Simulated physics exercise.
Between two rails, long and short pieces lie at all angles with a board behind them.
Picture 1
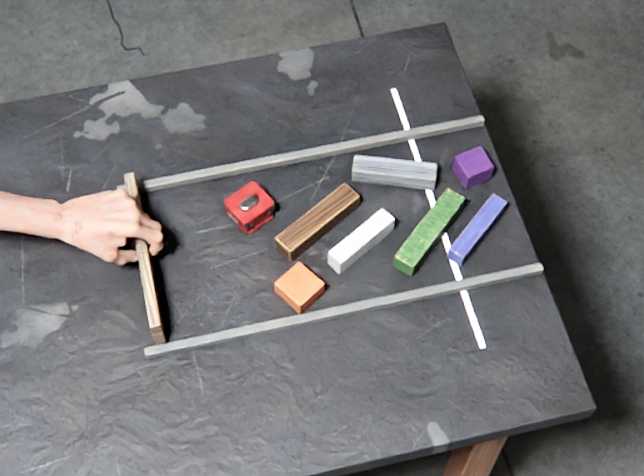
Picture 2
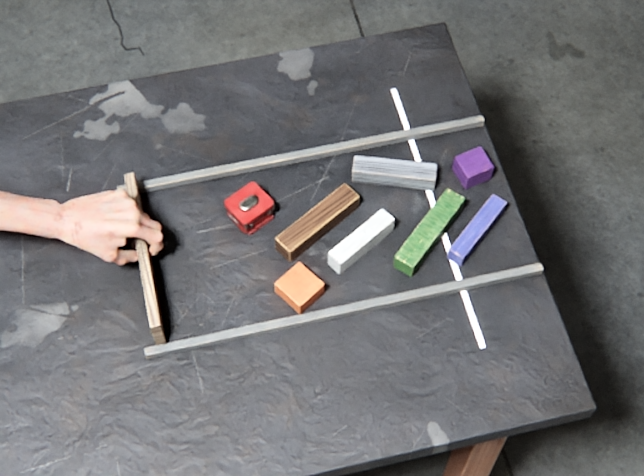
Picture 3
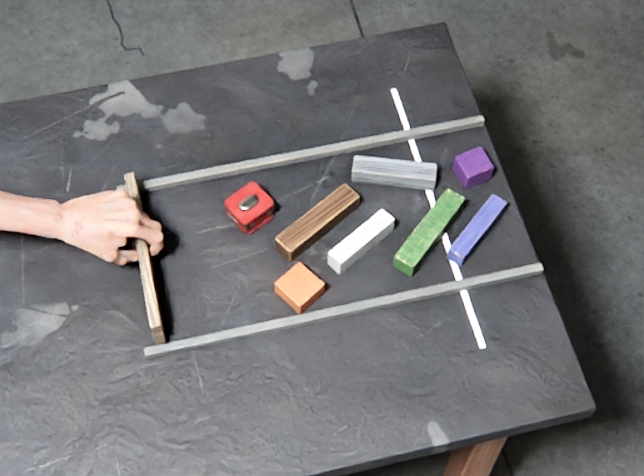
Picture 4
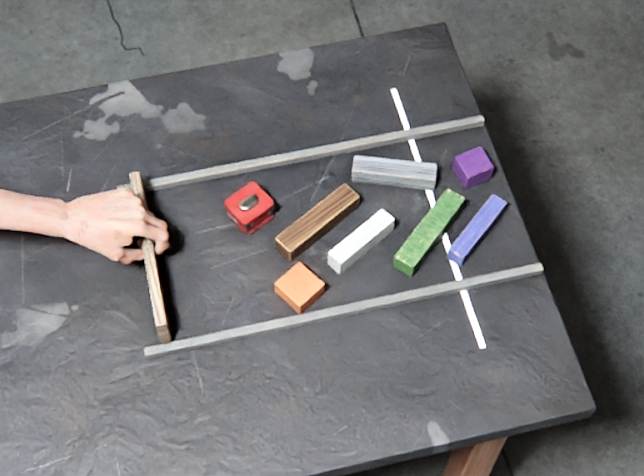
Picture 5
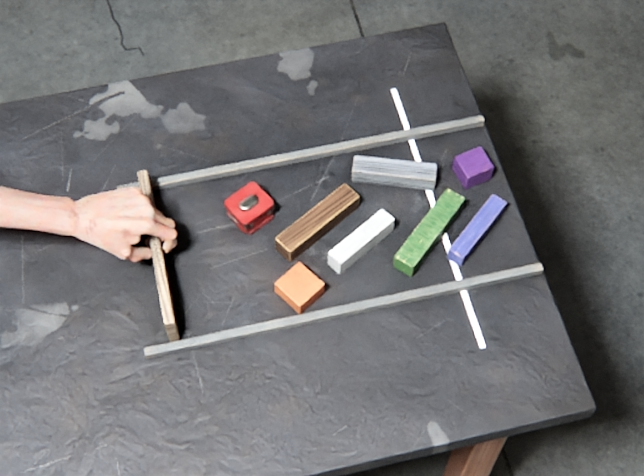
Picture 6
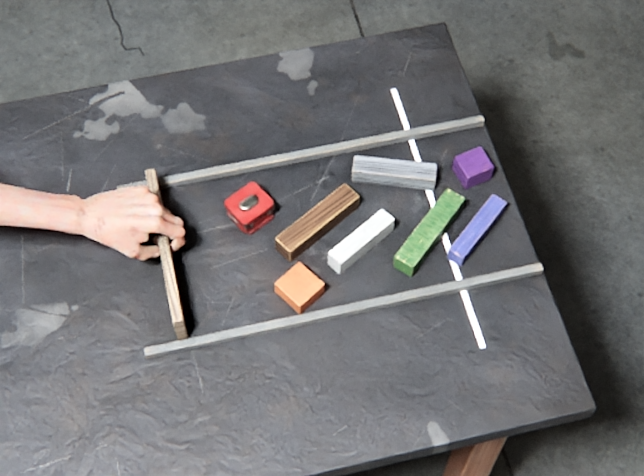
A hand reaches in from the left, gripping a wooden board that stands across two grey rails on a dark, scuffed tabletop, seen from above at an angle. Between the rails lie a red block, orange block, brown stick, white bar and grey bar, with green, blue and purple pieces farther right near a white strip. The hand holds nearly still, then slides the board slightly right, touching no pieces, while the camera stays fixed.
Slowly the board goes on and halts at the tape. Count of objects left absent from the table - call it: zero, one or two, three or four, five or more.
My call is one or two.
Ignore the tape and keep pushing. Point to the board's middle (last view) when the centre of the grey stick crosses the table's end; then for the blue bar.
The middle is at (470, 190) when it's the grey stick, and at (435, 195) when it's the blue bar.
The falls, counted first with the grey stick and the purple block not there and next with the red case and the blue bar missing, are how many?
Fallen: 0 in the first try, 1 in the other.
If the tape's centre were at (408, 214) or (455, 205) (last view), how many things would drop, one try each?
Per try: 0; 3.
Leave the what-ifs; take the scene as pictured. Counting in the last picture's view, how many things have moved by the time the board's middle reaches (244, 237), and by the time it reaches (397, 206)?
The count reaches 1 first and 8 second.
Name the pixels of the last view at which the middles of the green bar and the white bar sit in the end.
In the last picture the first middle sits at (510, 212) and the other at (475, 215).
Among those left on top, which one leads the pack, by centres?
It's the blue bar.
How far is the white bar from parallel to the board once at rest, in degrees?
About 50 degrees.
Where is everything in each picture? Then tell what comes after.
In the first picture, purple block (473, 168); blue bar (477, 230); green bar (430, 232); board (145, 257); tape (435, 209).
In the second picture, blue bar (477, 230); board (145, 257).
In the third picture, green bar (430, 232); brown stick (318, 222).
In the fourth picture, purple block (473, 168); white bar (361, 241).
In the fifth picture, blue bar (477, 230); orange block (300, 288).
In the sixth picture, purple block (473, 168); blue bar (477, 230); green bar (430, 232); board (166, 253); tape (435, 209).
A little later, none off yet; purple block at rest near (473, 168); blue bar at rest near (477, 230); green bar at rest near (430, 232).
When it is over, the number that fall off is one or two; down, purple block.
